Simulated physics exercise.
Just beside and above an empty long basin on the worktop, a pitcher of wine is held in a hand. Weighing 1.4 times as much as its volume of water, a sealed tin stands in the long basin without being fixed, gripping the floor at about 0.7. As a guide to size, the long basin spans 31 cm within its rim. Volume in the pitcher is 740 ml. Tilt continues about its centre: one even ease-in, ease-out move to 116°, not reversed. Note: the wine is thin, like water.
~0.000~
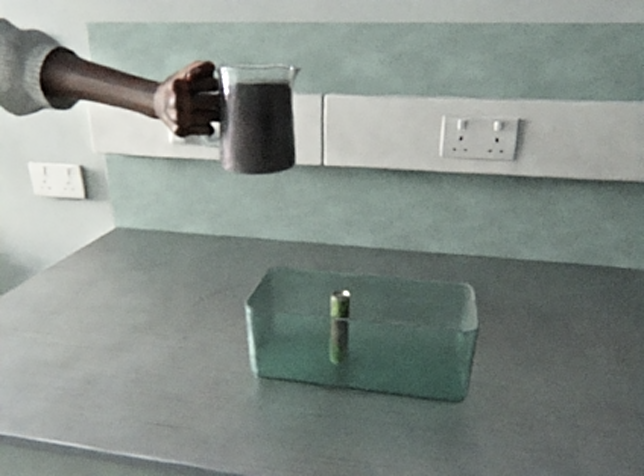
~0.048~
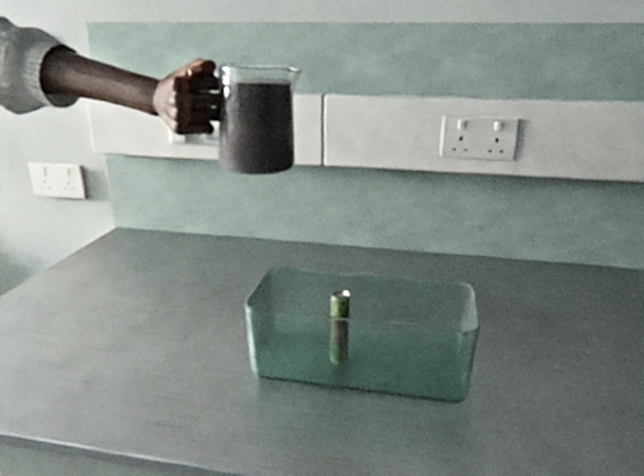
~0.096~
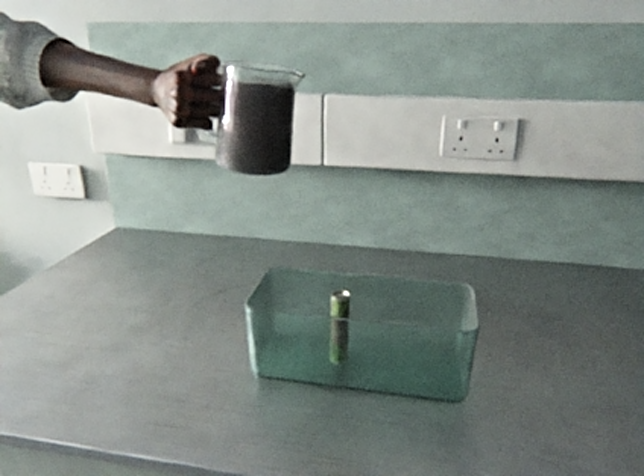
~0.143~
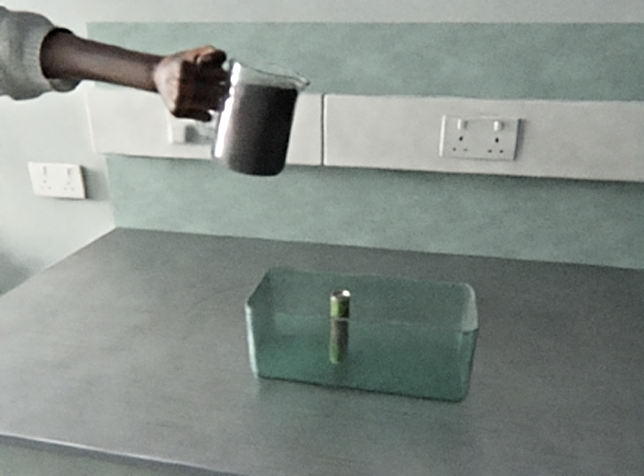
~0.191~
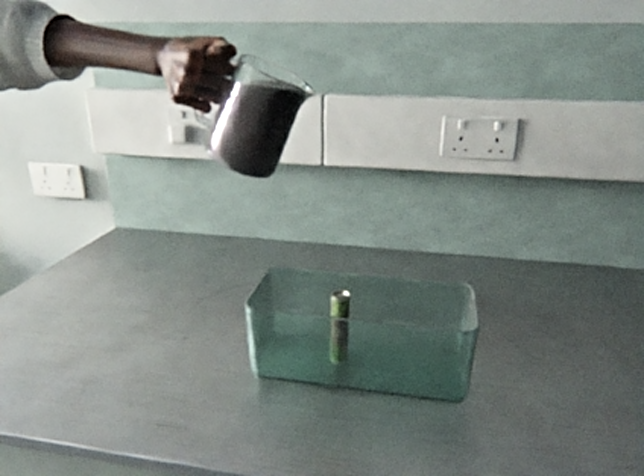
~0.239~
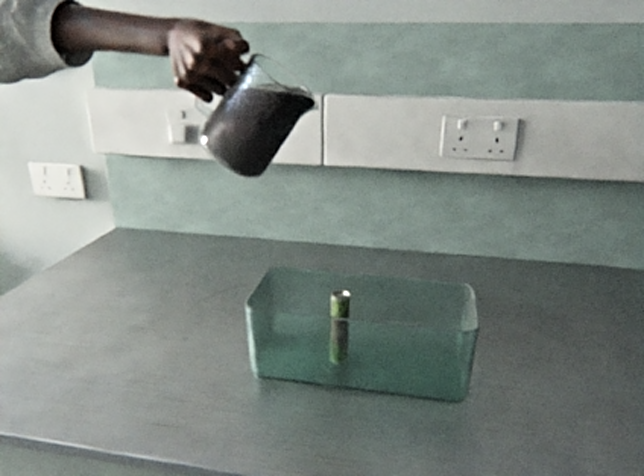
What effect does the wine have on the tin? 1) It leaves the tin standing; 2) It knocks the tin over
It leaves the tin standing (1).
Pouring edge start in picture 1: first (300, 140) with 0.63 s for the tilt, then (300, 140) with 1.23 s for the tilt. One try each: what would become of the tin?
In the first try it comes down; in the second it comes down.
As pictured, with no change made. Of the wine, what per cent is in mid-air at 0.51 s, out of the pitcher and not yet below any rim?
Near 36 per cent at that moment.
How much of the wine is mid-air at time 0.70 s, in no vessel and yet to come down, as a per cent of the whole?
Some 36 % is up in the air.
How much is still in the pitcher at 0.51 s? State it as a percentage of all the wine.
Fraction remaining: Approx. 60 per cent.
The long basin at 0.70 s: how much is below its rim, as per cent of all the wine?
Roughly 52 per cent.
By 0.51 s the tilt is 105° and 60 per cent is still to pour; the tin stands where it began.
By 0.70 s the tilt is 116° and 14 per cent is still to pour; the tin stands where it began.
By 0.91 s the tilt is 116° and 1 per cent is still to pour; the tin stands where it began.
By 1.13 s the tilt is 116° and 0 per cent is still to pour; the tin stands where it began.
At rest the tin stands where it began.
